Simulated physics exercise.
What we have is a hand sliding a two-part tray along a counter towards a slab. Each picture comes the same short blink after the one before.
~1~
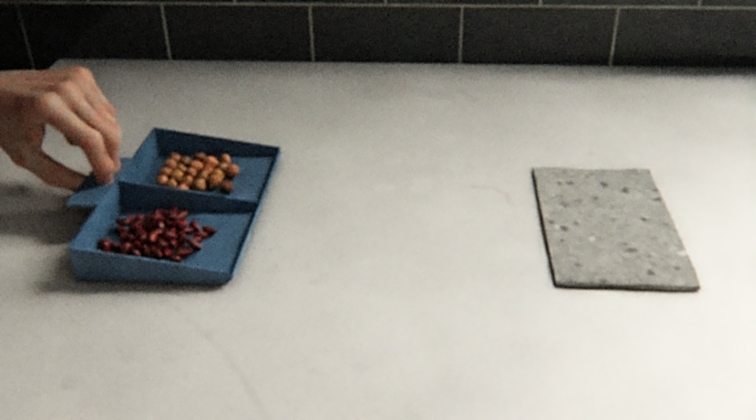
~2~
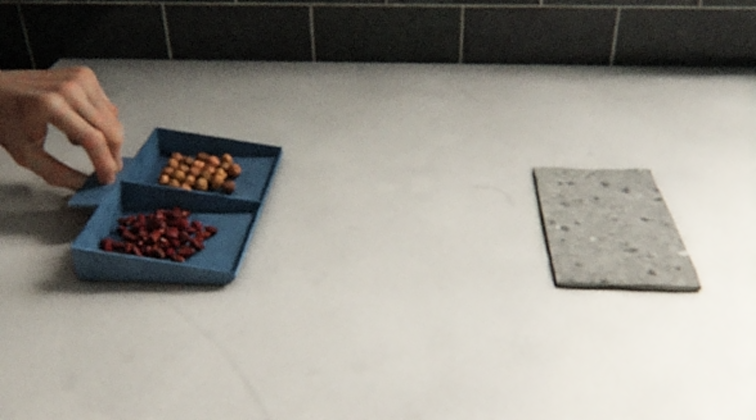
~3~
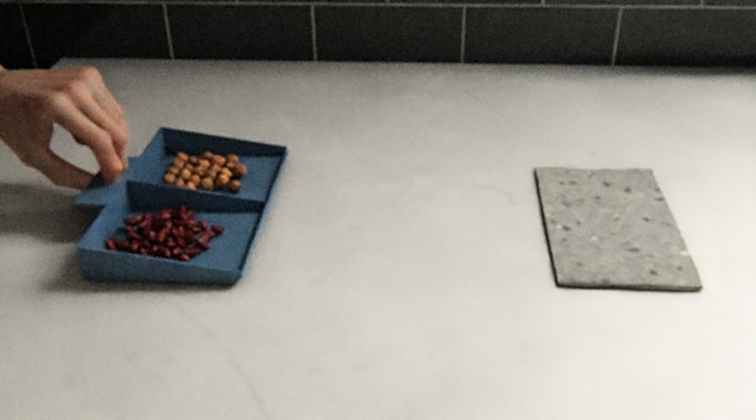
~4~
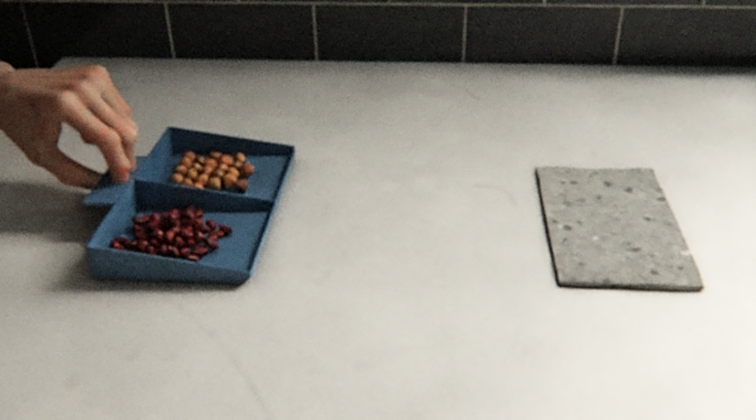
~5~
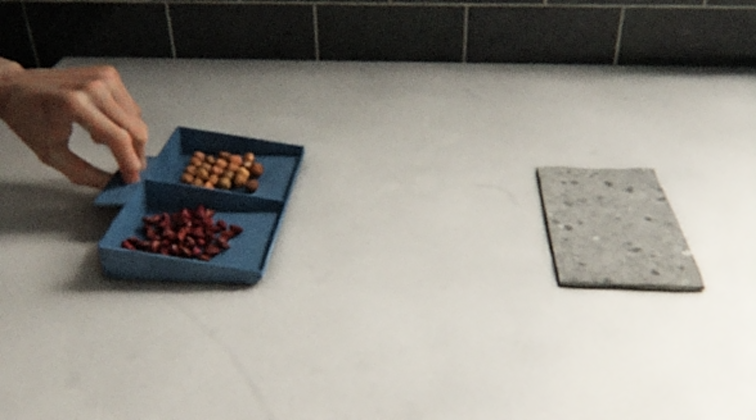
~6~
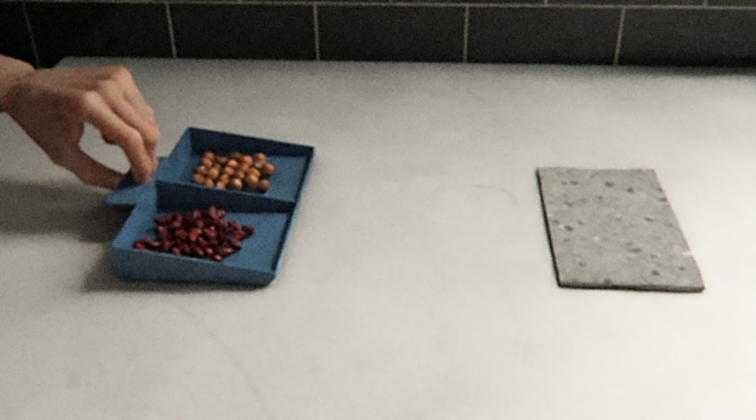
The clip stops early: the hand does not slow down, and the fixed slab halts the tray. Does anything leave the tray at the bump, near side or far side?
The nearer lot keeps within its part; the farther lot keeps within its part.
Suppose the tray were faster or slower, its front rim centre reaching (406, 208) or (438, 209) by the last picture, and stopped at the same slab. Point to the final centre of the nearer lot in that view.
Around (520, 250) in the first try, (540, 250) in the second.
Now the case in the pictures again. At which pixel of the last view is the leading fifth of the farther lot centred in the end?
At about (505, 175).
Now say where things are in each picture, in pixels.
The first frame shows front rim near (260, 206), at rest; slab near (618, 249); nearer lot near (148, 239), many kidney beans; farther lot near (192, 174), a few hazelnuts.
The second frame shows front rim near (262, 205), hardly any of the way covered; farther lot near (194, 174).
The third frame shows front rim near (268, 205), hardly any of the way covered; nearer lot near (156, 238).
The fourth frame shows front rim near (276, 205), a little of the way covered; farther lot near (207, 173).
The fifth frame shows front rim near (286, 205), a little of the way covered; nearer lot near (176, 238).
The sixth frame shows front rim near (298, 205), a little of the way covered; slab near (622, 249); nearer lot near (188, 238); farther lot near (227, 173).
Then, 0.55 s on from there, tray still sliding, front rim near (414, 209); nearer lot all inside; farther lot all inside.
Then, 1.21 s on from there, tray stopped at the slab; nearer lot all inside; farther lot all inside, moved towards the front rim.
In the end, tray stopped at the slab; nearer lot all inside; farther lot all inside, moved towards the front rim.
